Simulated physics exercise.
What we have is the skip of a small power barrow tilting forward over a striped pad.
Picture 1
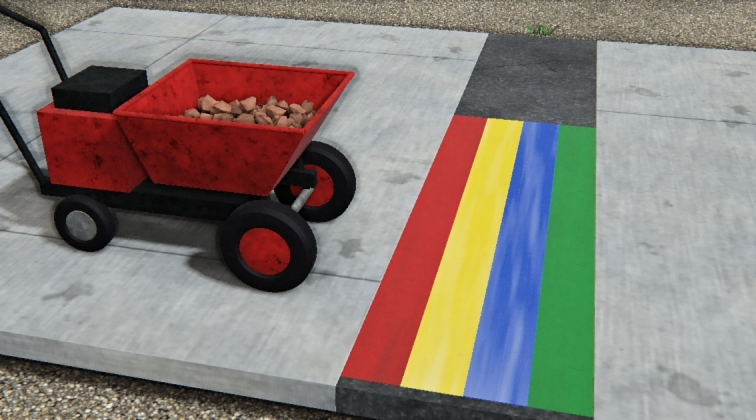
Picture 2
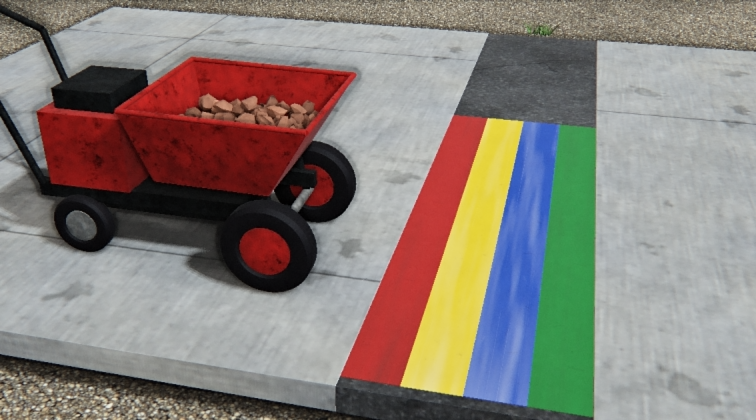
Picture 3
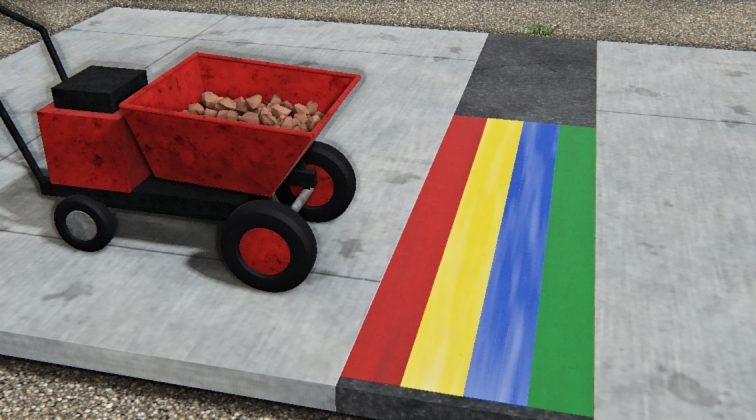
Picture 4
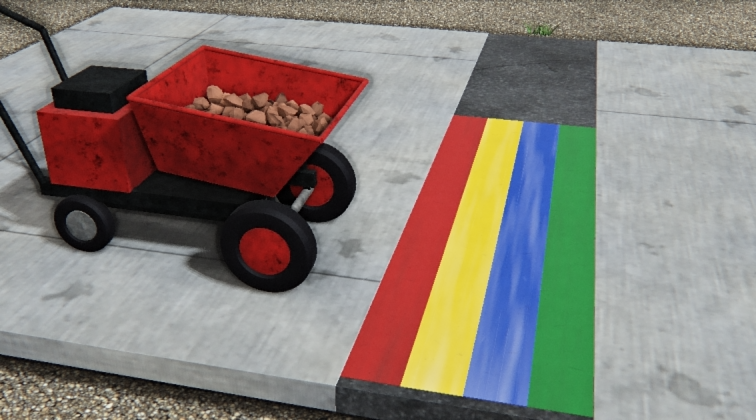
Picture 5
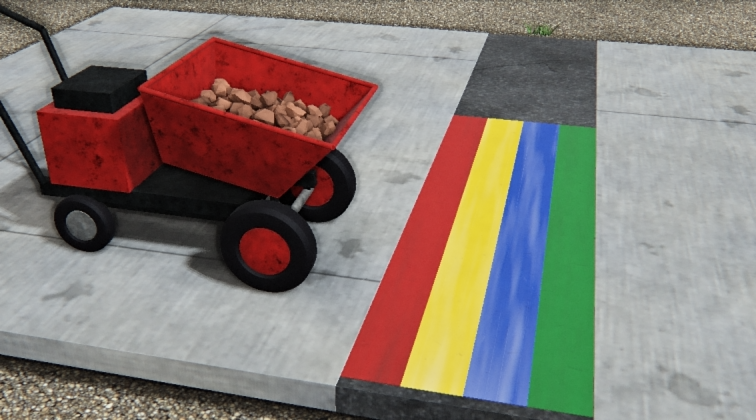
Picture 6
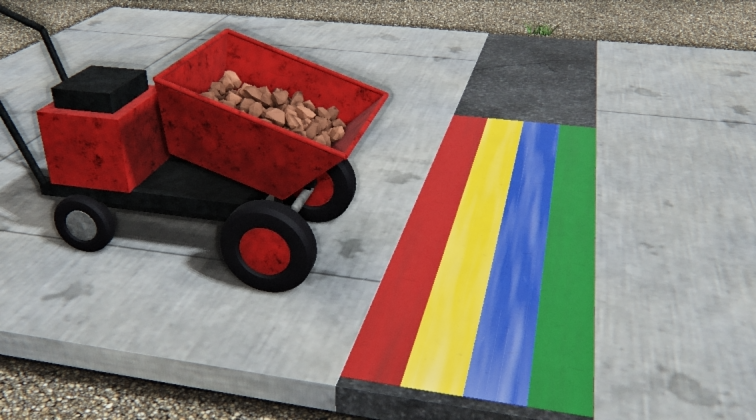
A red skip filled with rubble gradually tilts forward on a small barrow beside coloured stripes.
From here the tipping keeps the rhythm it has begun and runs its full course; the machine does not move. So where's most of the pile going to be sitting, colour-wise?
Most of it sits on yellow.
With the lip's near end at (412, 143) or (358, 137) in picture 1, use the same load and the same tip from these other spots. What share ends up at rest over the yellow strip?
Close to 0 in a hundred, and close to 10 in a hundred.
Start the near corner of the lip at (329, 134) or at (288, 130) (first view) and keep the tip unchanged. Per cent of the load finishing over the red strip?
Position 1: Near 0 %; position 2: Near 20 %.
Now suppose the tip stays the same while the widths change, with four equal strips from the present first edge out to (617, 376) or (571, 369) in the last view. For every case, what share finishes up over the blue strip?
The first case gives around 10 %, the second around 20 %.
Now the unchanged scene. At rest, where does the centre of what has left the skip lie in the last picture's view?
Somewhere around (466, 267) in the final view.
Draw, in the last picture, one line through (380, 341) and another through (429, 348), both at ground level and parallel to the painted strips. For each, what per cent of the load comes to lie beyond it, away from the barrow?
Around 70 per cent for the first, around 50 per cent for the second.
Soon, skip tipped steeply; all in the skip.
A while on, skip tipped right over; most in the skip; a small part over the red strip; a small part over the yellow strip.
Towards the end, skip tipped right over; about a third in the skip; a small part over the red strip; about a third over the yellow strip; a small part over the blue strip; a stray few over the green strip; a stray few off the paint.
Finally, skip tipped right over; about a quarter in the skip; a small part over the red strip; about a third over the yellow strip; a small part over the blue strip; a small part over the green strip; a stray few off the paint.
